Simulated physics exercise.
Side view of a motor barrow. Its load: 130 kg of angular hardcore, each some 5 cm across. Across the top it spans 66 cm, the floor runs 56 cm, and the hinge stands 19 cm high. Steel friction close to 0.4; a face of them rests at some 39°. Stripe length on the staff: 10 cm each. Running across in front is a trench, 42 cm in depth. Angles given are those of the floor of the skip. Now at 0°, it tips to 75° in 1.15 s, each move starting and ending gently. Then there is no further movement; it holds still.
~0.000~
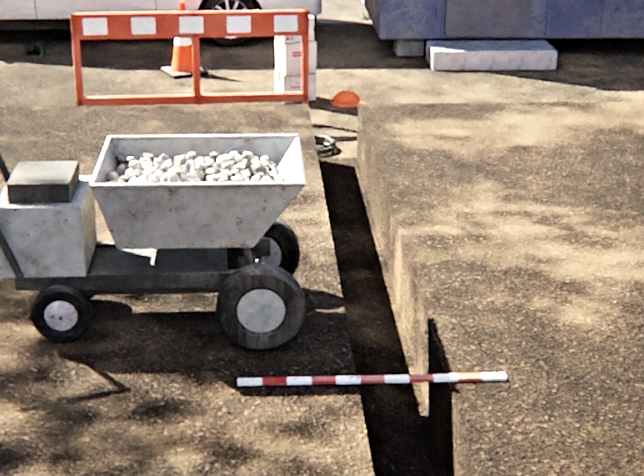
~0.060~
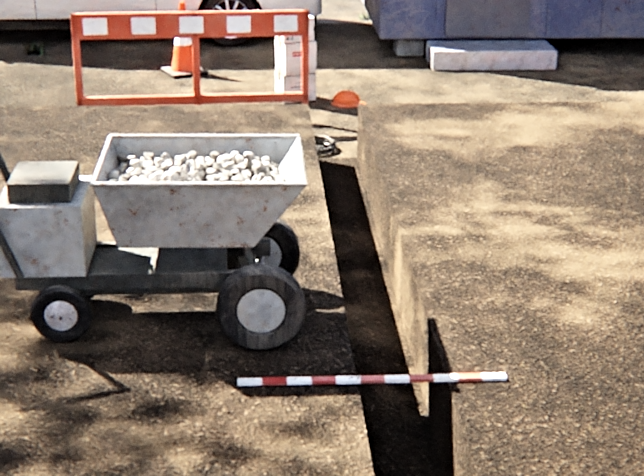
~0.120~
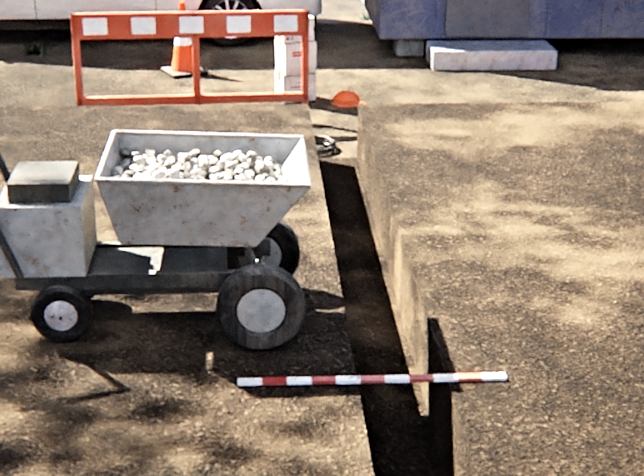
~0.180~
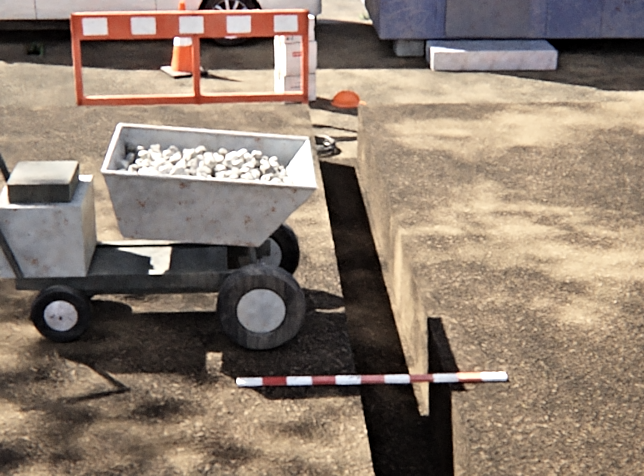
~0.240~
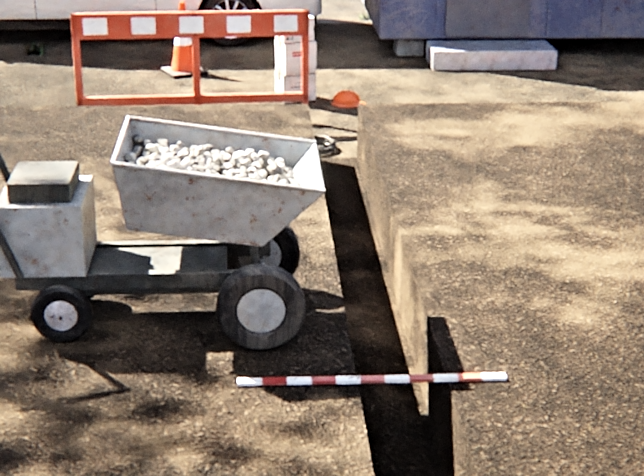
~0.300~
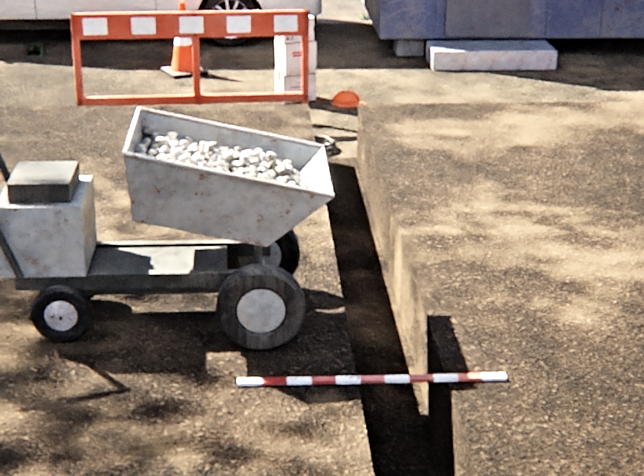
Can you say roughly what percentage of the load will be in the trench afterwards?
Roughly 66 per cent, I would say.
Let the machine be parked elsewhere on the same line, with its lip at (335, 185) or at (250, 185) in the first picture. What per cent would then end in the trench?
Around 20% for the first place and 100% for the second.
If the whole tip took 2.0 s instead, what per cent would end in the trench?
Roughly 75 per cent.
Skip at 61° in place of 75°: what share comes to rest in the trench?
I'd expect around 20 in a hundred.
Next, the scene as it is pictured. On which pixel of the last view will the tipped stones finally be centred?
Roughly at pixel (413, 367).
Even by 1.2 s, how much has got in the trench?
By then, around 15 percent.
After 0.9 s the floor is at 63°; 100 % in the skip; the foremost stones are at (390, 265).
After 1.2 s the floor is at 75°; 67 % in the skip, 14 % in the trench, 18 % past the trench; the foremost stones are at (483, 308).
After 1.6 s the floor is at 75°; 32 % in the skip, 32 % in the trench, 36 % past the trench; the foremost stones are at (559, 303).
After 3.5 s the floor is at 75°; 0 % in the skip, 66 % in the trench, 34 % past the trench; the foremost stones are at (584, 310).
